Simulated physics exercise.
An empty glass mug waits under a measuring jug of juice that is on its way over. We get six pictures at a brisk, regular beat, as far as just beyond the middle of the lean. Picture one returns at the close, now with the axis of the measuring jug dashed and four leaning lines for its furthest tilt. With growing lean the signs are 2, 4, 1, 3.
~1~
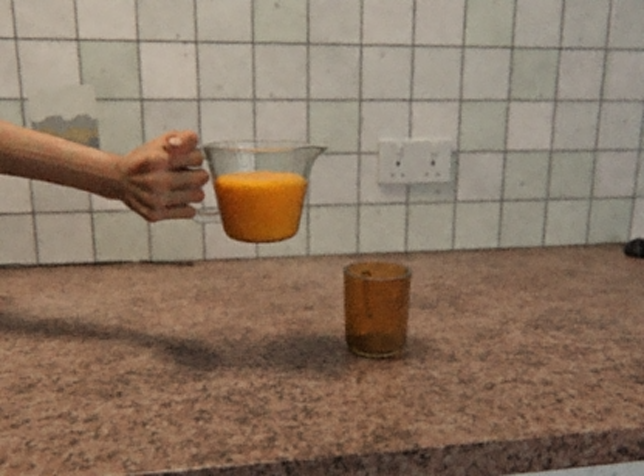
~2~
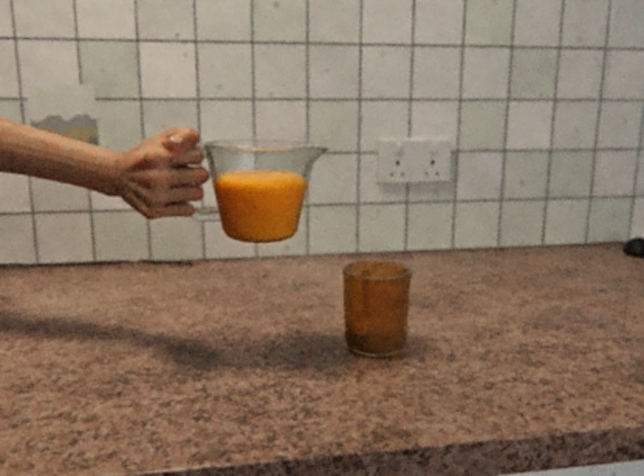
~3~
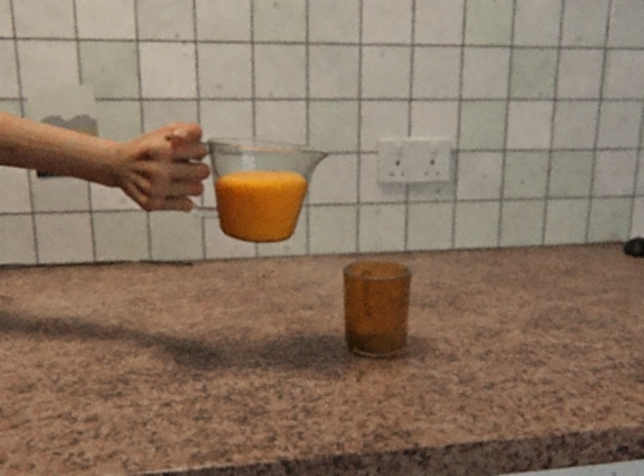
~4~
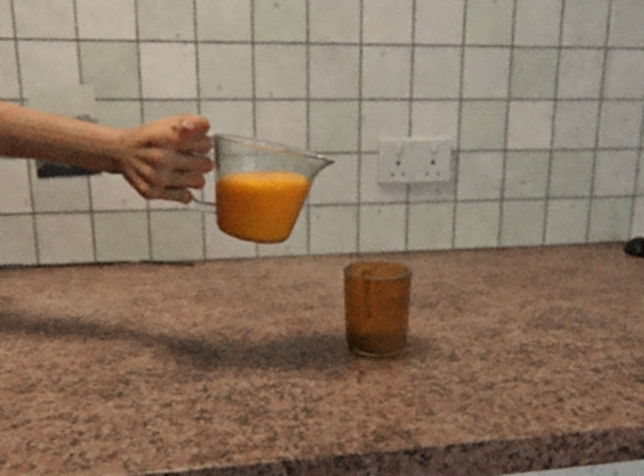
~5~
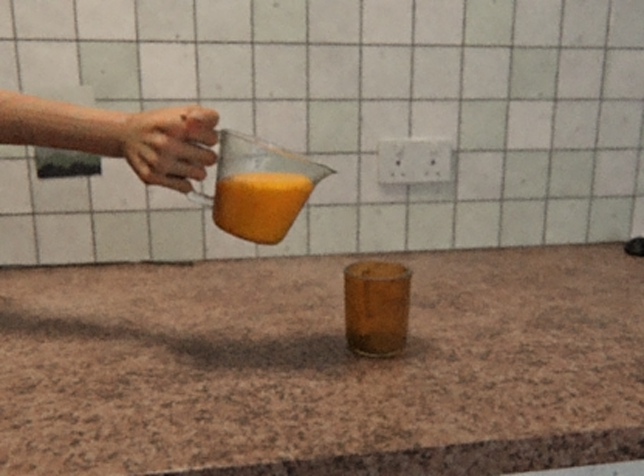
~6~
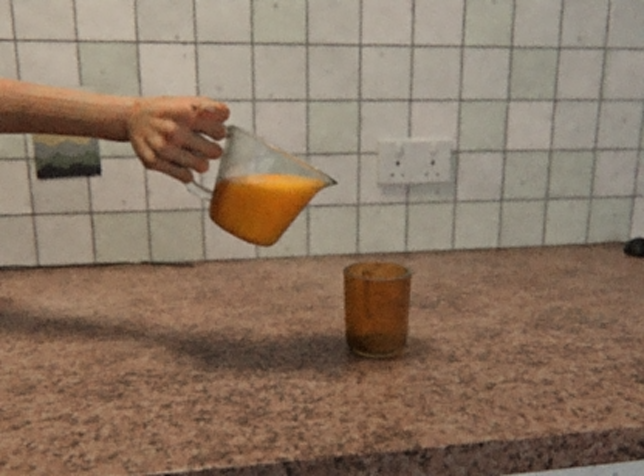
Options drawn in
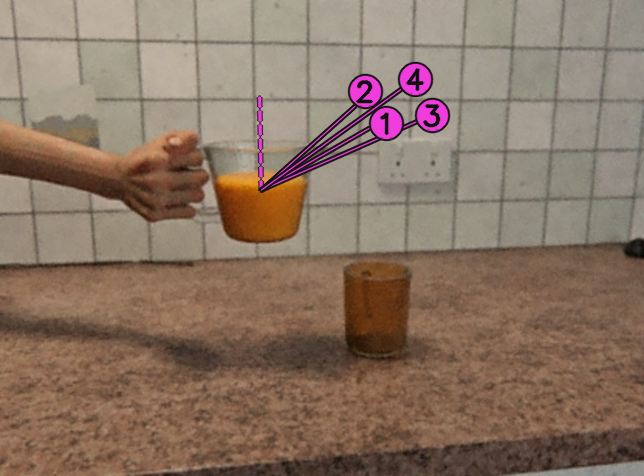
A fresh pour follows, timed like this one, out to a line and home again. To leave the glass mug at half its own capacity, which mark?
Take 4.
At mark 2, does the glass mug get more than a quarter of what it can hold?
Yes.
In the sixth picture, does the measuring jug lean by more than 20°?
Yes, it does.
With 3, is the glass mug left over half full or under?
Over.
On the marked copy, 1 at (369, 128); 2 at (355, 106); 3 at (417, 121); 4 at (401, 89).
For mark 1, the glass mug ends with about 66 % of what it can hold.
For mark 2, the glass mug ends with about 34 % of what it can hold.
For mark 3, the glass mug ends with about 80 % of what it can hold.
For mark 4, the glass mug ends with about 52 % of what it can hold.
